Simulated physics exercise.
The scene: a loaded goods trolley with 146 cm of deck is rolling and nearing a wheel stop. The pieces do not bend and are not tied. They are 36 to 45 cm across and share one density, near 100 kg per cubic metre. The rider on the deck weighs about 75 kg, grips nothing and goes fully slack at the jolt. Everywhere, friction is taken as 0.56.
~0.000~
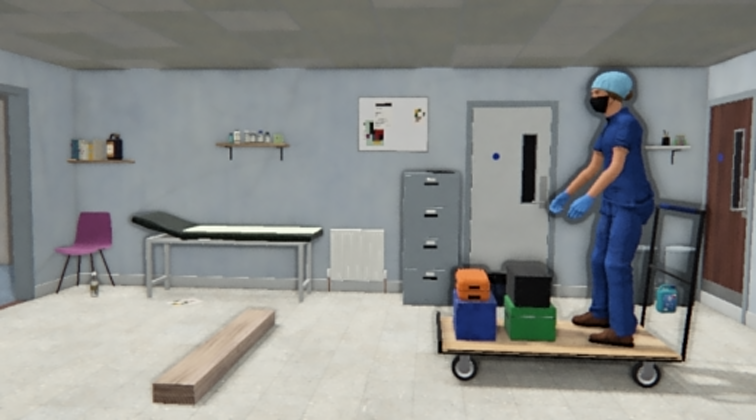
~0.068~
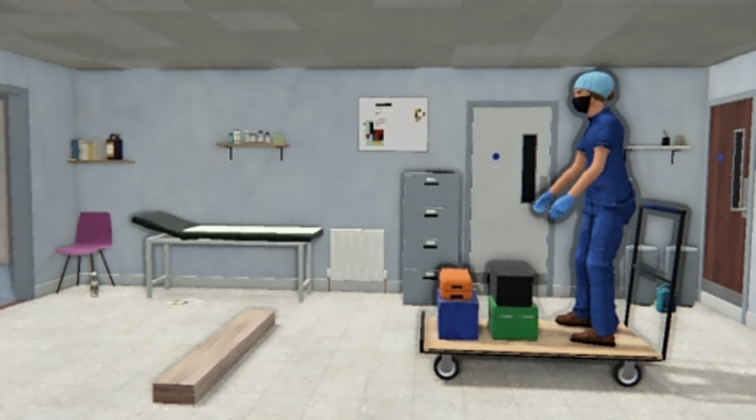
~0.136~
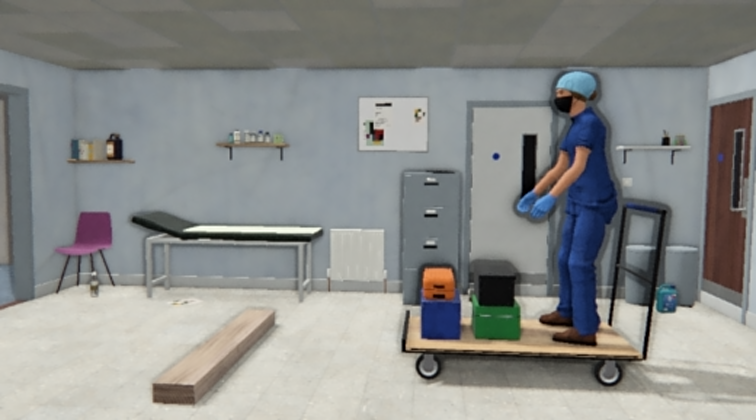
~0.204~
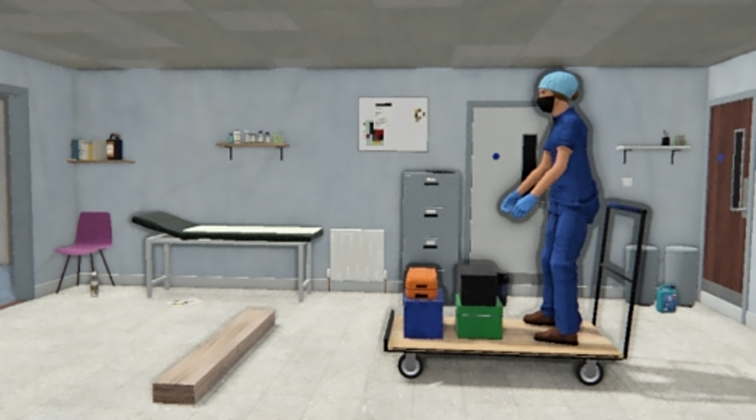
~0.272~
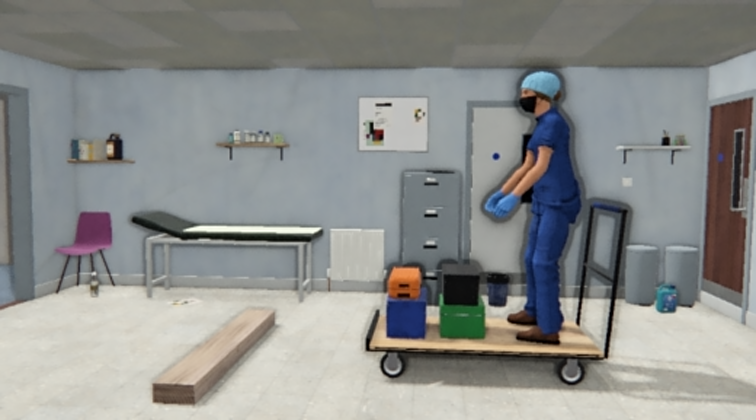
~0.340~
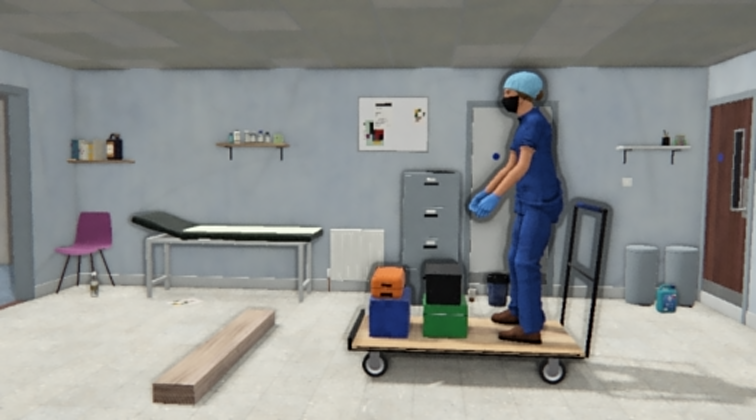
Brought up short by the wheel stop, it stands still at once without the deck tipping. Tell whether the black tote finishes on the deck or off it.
Odds are it sticks with its ride.
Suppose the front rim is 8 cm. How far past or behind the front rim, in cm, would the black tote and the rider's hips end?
Then the black one stops 50 cm short of the rim and the hips 70 cm short of it.
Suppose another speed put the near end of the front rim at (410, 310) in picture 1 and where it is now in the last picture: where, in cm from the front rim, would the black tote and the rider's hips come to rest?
In that case the black item would end 50 cm behind the front rim, and the hips 110 cm behind it.
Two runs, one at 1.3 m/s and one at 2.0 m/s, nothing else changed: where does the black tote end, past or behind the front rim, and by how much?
First 40 cm behind, then 20 cm behind.
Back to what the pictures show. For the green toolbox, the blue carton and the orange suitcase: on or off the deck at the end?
Finally green still riding, blue still riding, orange dropped.
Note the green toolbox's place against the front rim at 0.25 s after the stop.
Around 45 cm short of the front rim.
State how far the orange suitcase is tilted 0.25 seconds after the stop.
Some 20°.
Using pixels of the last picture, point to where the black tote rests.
Roughly at (294, 280).
After 0.87 s the deck stops.
After 1.42 s the black tote is 42 cm behind the rim, tilted 0°, near (288, 280) in the last picture's view.
After 1.87 s the black tote is 42 cm behind the rim, tilted 0°, near (288, 280) in the last picture's view.
Final state at 4.9 s, past the rim, orange suitcase; behind it, black tote, blue carton, green toolbox and the rider's hips.
